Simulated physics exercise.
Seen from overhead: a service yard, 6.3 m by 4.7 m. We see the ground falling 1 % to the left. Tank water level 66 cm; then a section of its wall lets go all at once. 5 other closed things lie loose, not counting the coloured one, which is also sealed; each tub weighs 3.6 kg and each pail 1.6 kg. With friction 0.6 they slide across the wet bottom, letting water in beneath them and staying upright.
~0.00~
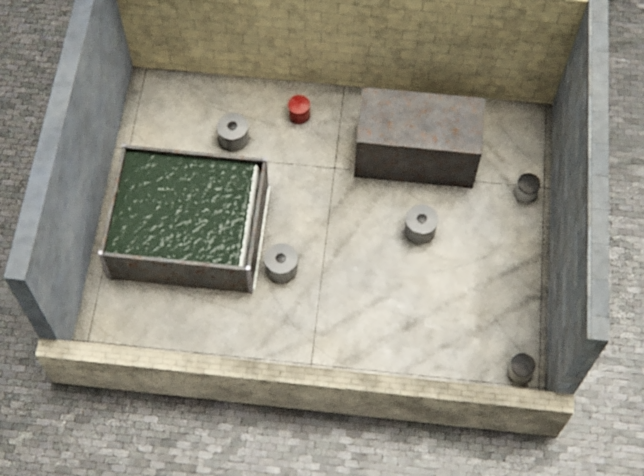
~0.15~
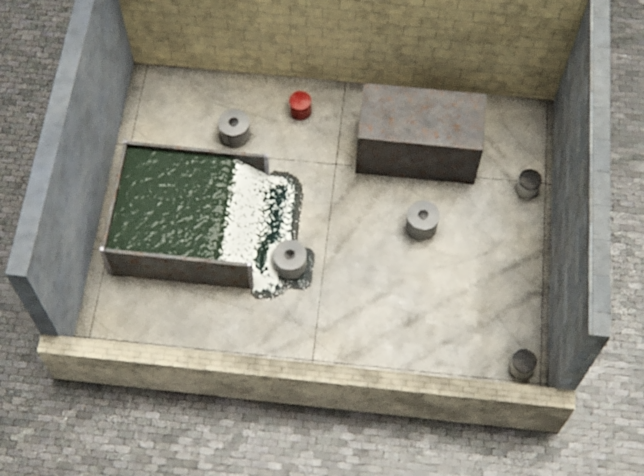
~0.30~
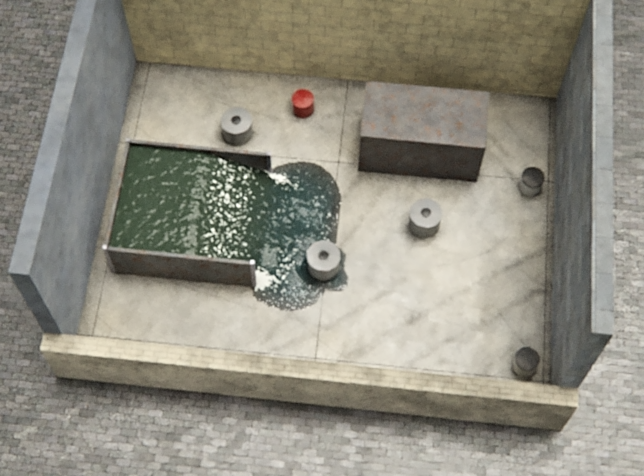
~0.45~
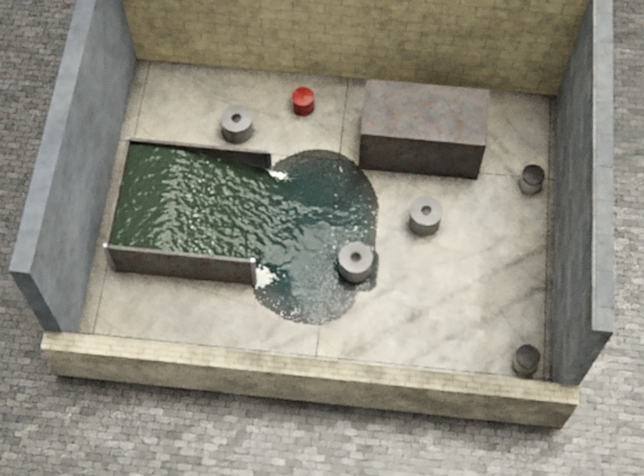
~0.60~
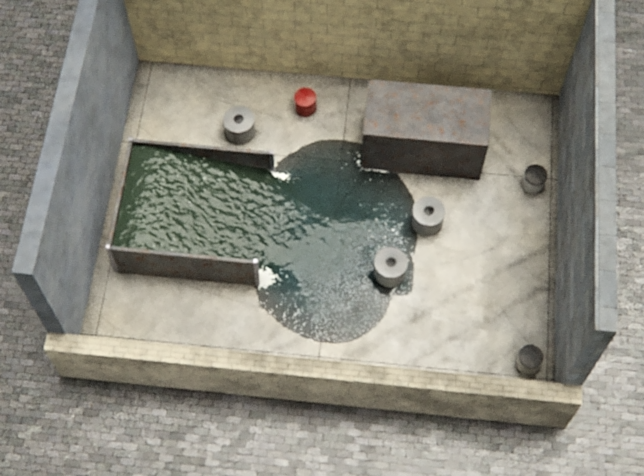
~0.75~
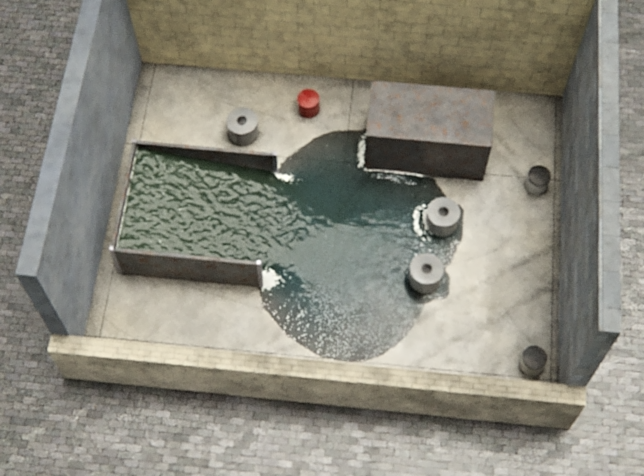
Dark green water pouring from an open-ended tank across a walled yard, pushing one grey cylinder right, then shifting a second.
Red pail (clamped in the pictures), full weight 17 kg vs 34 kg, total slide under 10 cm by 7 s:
Lower suffices.
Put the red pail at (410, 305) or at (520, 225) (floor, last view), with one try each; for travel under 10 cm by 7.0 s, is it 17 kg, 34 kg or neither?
First spot: Needs the heavier mass; second spot: Needs the heavier mass.
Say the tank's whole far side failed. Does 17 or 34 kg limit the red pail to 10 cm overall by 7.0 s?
Under that change, both options fail.
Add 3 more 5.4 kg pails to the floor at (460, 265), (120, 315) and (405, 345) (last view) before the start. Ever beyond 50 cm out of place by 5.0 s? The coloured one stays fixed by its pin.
Taking them one by one: Above the mark; below the mark; above the mark.
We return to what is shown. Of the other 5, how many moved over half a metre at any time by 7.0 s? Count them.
My count gives 5.
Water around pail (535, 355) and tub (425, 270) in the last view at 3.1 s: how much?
I'd estimate 30 cm for the first and 30 cm for the second.
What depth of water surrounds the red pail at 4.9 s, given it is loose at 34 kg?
About 7 cm.
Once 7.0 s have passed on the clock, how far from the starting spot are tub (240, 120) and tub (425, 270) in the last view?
60 cm and 80 cm.
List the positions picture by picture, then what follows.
The red pail at (299, 104) rests on the ground; water covers 3.1 m2; 0 of 6 have shifted, in the first frame.
The red pail at (301, 100) rests on the ground; water covers 3.9 m2; 1 of 6 have shifted, in the second frame.
The red pail at (303, 98) rests on the ground; water covers 5.1 m2; 1 of 6 have shifted, in the third frame.
The red pail at (303, 96), on the bottom; water covers 6.6 m2; 1 of 6 have shifted, in the fourth frame.
The red pail at (306, 97) rests on the ground; 8.1 m2 under water; 1 of 6 have shifted, in the fifth frame.
The red pail at (309, 98), on the bottom; 9.6 m2 under water; 2 of 6 have shifted, in the sixth frame.
After 1.4 s the red pail would be 0 cm from its start with 17 kg and 0 cm from its start with 34 kg; 0 cm of water round it then.
After 3.1 s the red pail would be 0 cm from its start with 17 kg and 0 cm from its start with 34 kg; 3 cm of water round it then.
After 4.9 s the red pail would be 1 cm from its start with 17 kg and 0 cm from its start with 34 kg; 7 cm of water round it then.
After 7.0 s the red pail would be 1 cm from its start with 17 kg and 0 cm from its start with 34 kg; 8 cm of water round it then.
